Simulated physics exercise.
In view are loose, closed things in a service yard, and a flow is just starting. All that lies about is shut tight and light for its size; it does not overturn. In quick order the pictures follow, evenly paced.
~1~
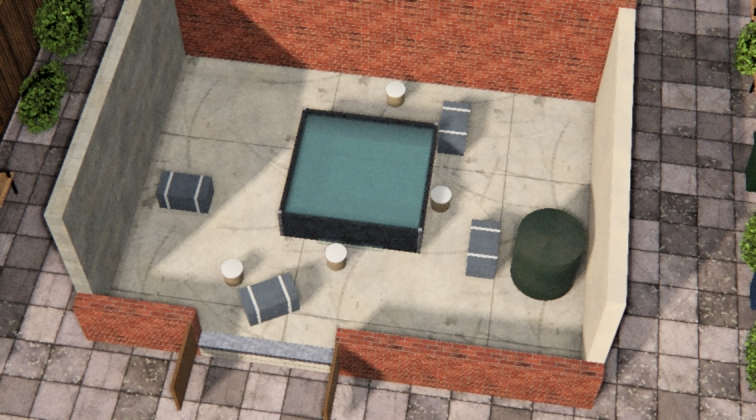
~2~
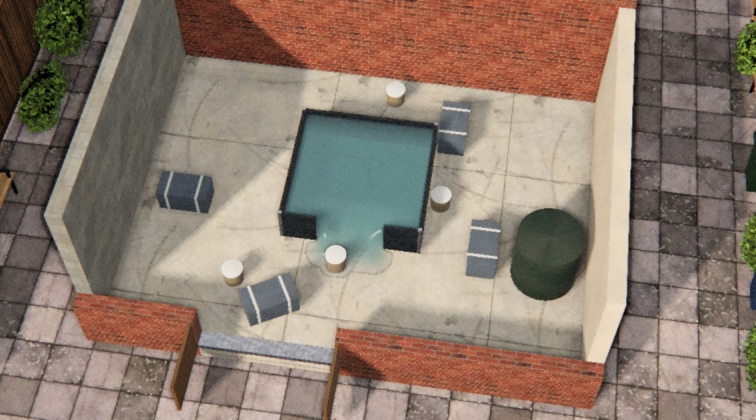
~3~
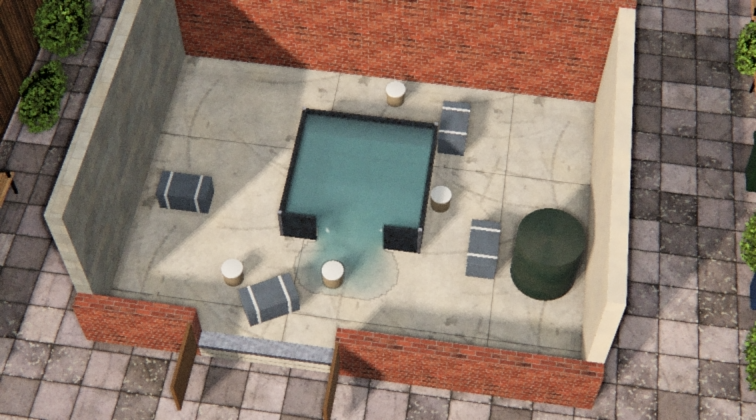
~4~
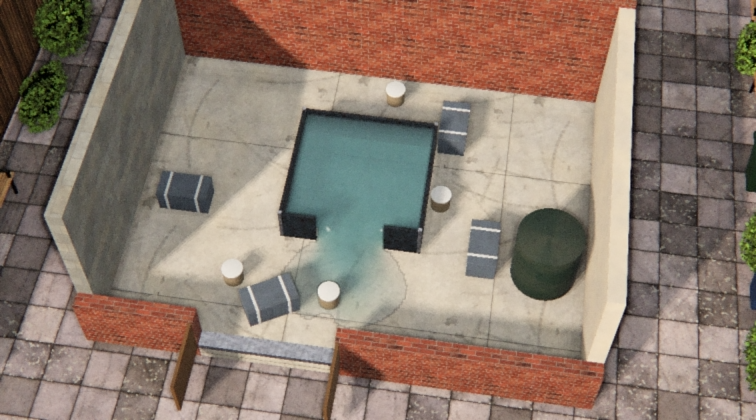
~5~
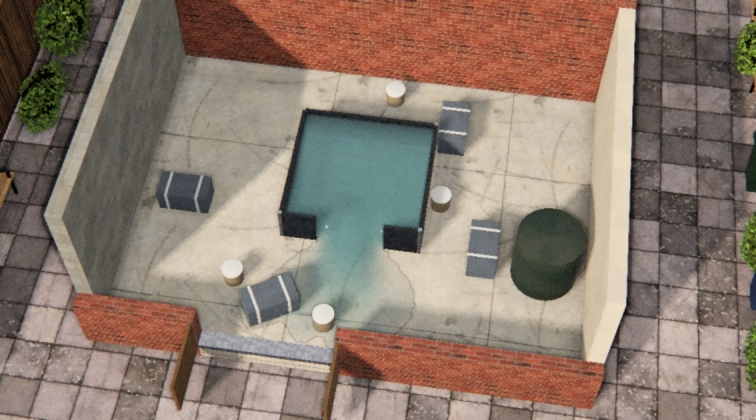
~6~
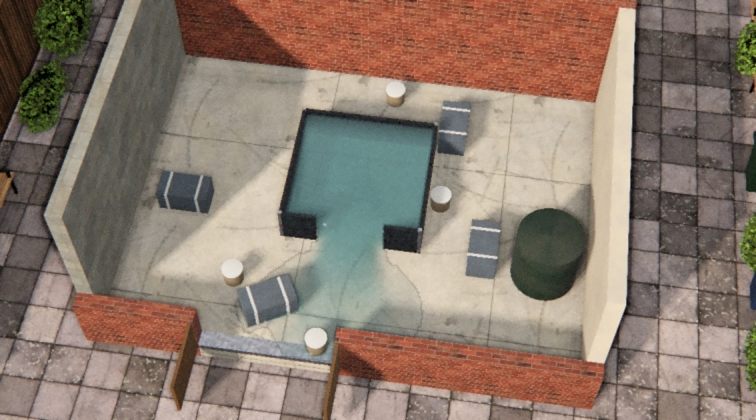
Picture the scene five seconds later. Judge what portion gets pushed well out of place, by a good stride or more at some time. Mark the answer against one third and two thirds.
Fewer than a third of them.
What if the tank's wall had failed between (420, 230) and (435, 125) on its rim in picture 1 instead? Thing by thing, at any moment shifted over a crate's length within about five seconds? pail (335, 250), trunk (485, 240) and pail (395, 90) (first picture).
In turn: Under that, swept aside, that far or more.
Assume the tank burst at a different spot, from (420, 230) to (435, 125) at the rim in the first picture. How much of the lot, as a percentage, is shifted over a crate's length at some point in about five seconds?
Estimate: Some 50 per cent.
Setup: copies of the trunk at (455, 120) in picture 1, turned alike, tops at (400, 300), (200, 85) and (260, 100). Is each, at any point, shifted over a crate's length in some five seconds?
Per listing: Cleared out, largely stays, largely stays.
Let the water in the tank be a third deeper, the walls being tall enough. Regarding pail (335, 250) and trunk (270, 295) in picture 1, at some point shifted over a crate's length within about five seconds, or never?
Taking them in order, went the full length and then went the full length.
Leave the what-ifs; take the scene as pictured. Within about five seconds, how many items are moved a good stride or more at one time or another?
I count 2.
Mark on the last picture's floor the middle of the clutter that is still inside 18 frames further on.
Roughly (367, 193).
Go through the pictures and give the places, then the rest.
The first picture shows a pail at (336, 252) rests on the ground; a trunk at (269, 293), on the bottom; 0 of 8 have shifted.
The second picture shows a pail at (336, 254) rests on the ground, close to its start; a trunk at (269, 293), on the bottom; 0 of 8 have shifted.
The third picture shows a pail at (333, 270), on the bottom, a stride from its start; a trunk at (269, 293), on the bottom; 1 of 8 have shifted.
The fourth picture shows a pail at (329, 291), on the bottom, a stride from its start; a trunk at (269, 293) rests on the ground; 1 of 8 have shifted.
The fifth picture shows a pail at (323, 313) rests on the ground, a stride from its start; a trunk at (269, 293), on the bottom; 1 of 8 have shifted.
The sixth picture shows a pail at (316, 337) rests on the ground, a stride from its start; a trunk at (267, 294), on the bottom; 1 of 8 have shifted.
A moment on, 1 of 8 are well off their spots; 0 afloat.
Next, 2 of 8 are well off their spots; 0 afloat.
Later, 2 of 8 are well off their spots; 0 afloat.
In the end, 2 of 8 are well off their spots, and 2 have been at some point; 0 afloat.
